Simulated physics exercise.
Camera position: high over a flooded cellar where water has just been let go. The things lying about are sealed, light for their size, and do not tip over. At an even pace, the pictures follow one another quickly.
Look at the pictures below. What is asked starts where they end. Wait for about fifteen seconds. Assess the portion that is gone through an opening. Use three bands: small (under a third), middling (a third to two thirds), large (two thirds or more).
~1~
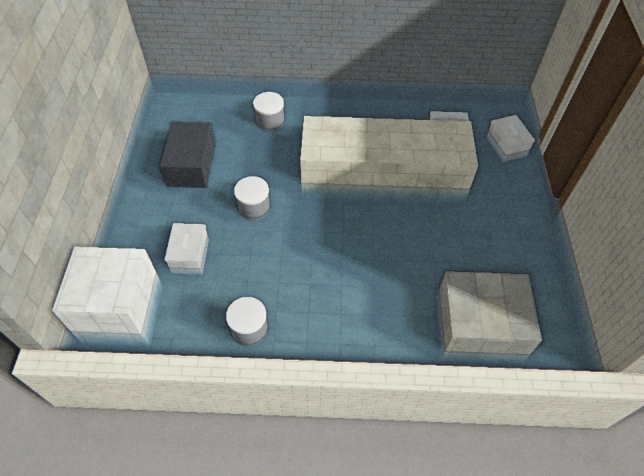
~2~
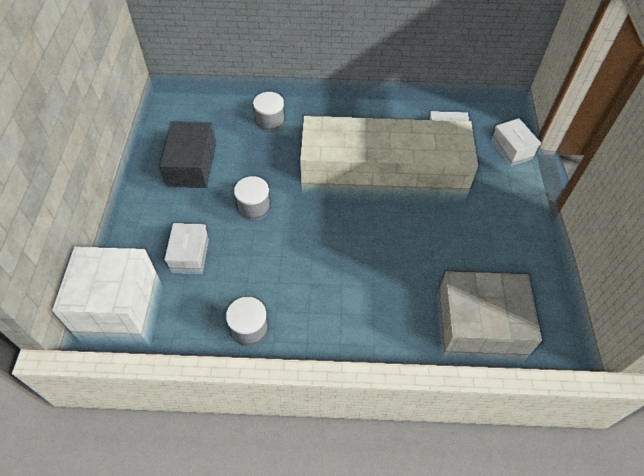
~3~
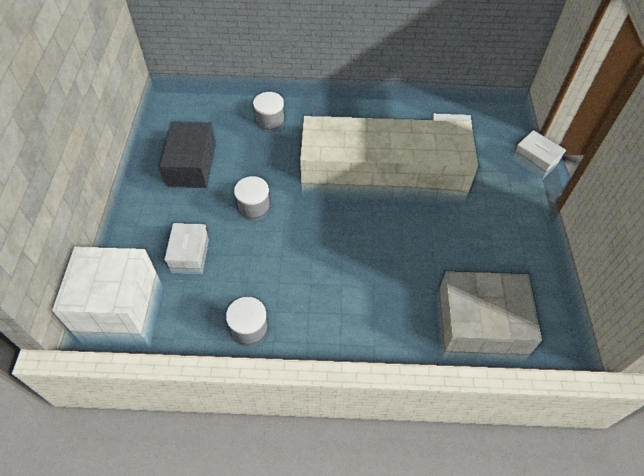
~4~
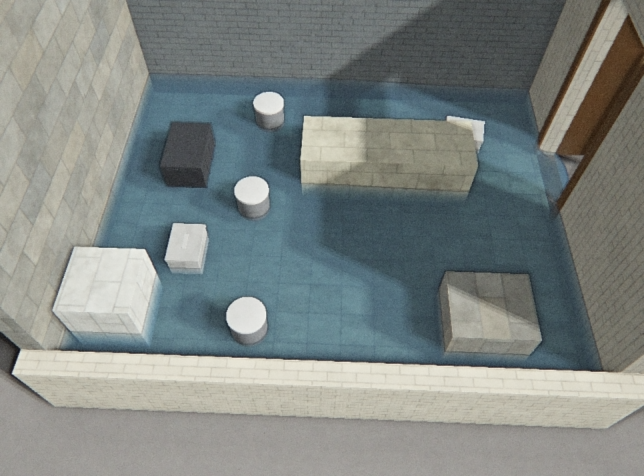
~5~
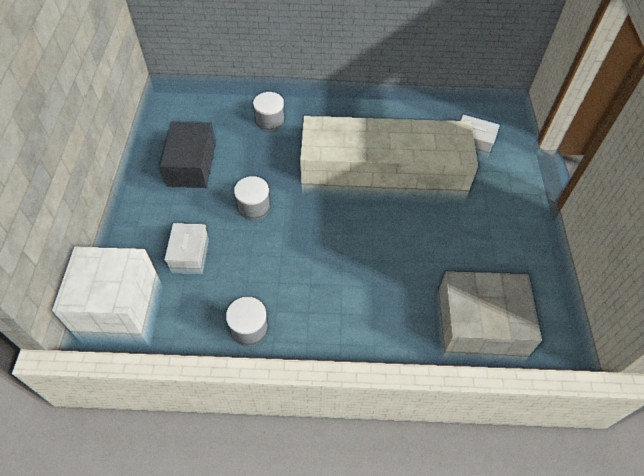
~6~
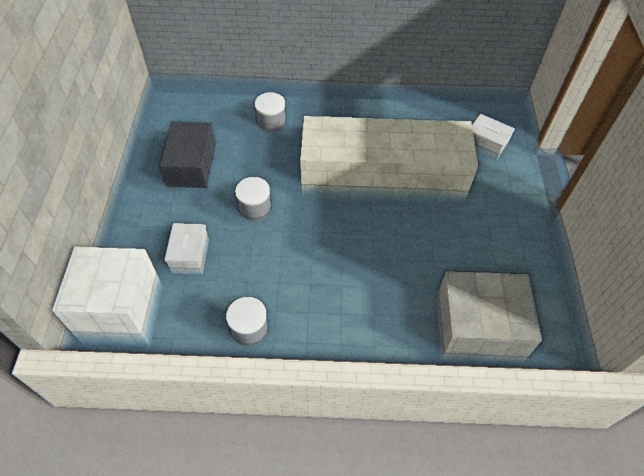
Middling.
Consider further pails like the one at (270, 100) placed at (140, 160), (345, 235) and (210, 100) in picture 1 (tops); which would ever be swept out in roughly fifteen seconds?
Going through them one by one: Remained / escaped / remained.
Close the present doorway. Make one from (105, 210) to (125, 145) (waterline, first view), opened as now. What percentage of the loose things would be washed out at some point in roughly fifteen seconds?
70 per cent or so.
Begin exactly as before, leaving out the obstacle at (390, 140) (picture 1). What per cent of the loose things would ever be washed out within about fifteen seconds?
I'd put it near 30 per cent of the things.
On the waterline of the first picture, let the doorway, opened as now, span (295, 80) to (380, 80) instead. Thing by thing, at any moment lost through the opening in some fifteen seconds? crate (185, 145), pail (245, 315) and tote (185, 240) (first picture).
Lost, retained and retained.
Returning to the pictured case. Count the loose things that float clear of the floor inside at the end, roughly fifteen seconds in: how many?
Tally: 4.
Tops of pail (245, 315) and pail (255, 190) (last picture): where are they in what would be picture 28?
Near (316, 314) and (323, 192).
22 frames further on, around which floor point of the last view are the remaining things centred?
I'd put it roughly at (320, 221).
A moment on, 1 of 7 are out; 6 afloat.
Next, 2 of 7 are out; 5 afloat.
Later, 2 of 7 are out; 5 afloat.
In the end, 3 of 7 are out; 4 afloat.
